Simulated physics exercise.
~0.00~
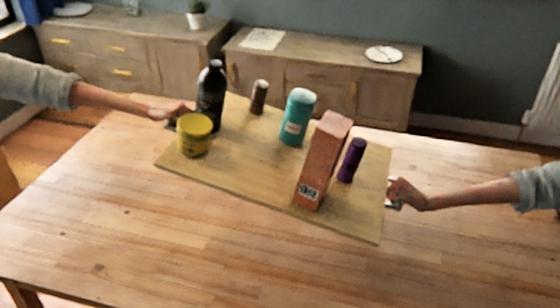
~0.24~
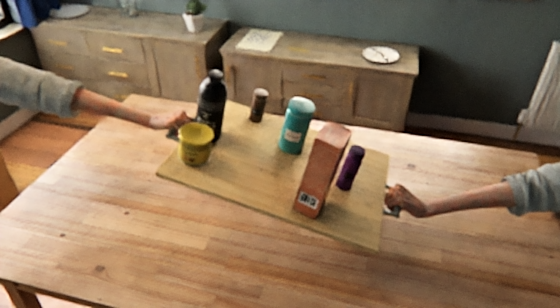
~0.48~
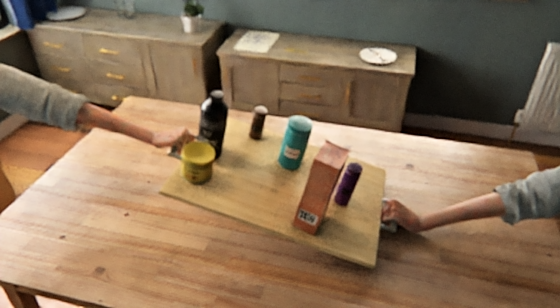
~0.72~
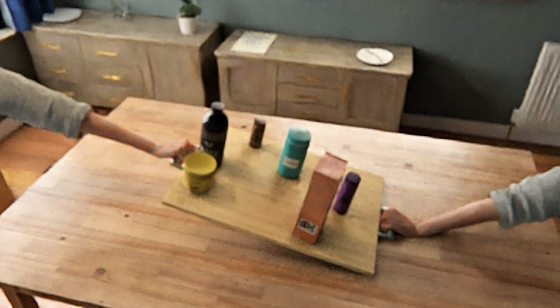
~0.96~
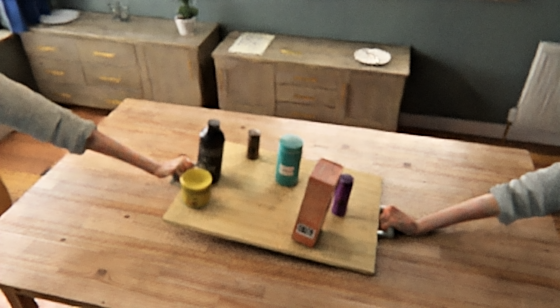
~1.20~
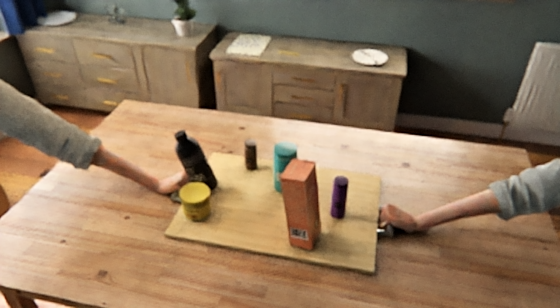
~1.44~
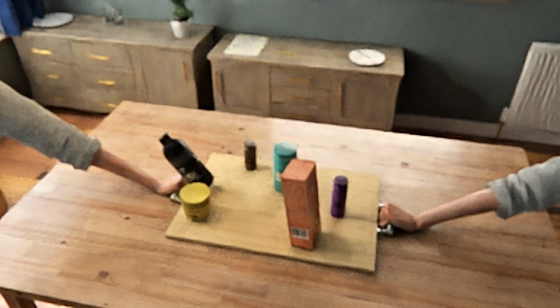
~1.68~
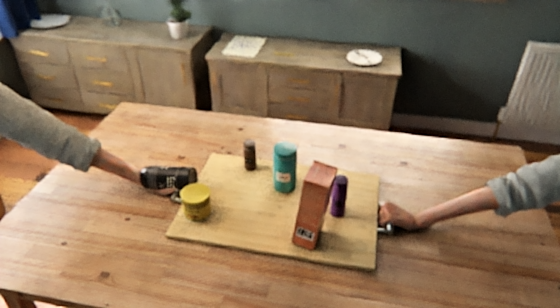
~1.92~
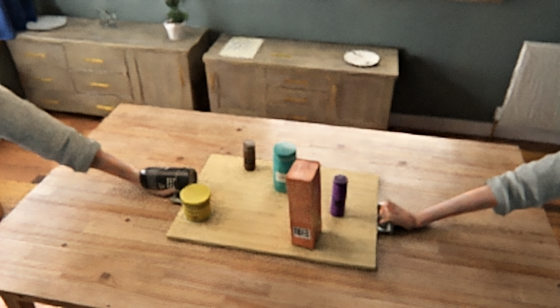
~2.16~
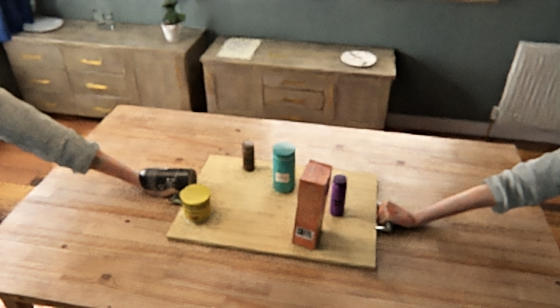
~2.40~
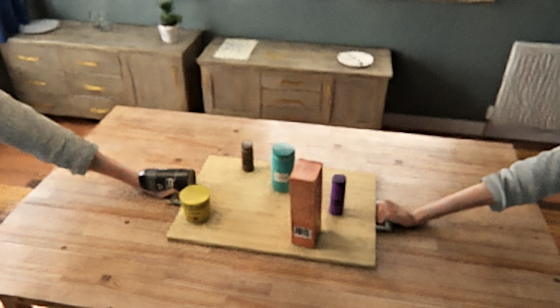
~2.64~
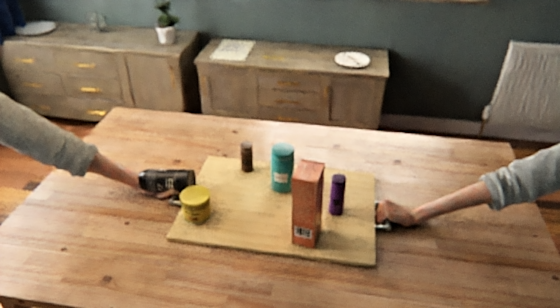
On a wooden table, two hands lowering a loaded rimless board, a black bottle toppling off its left side, the rest staying upright.
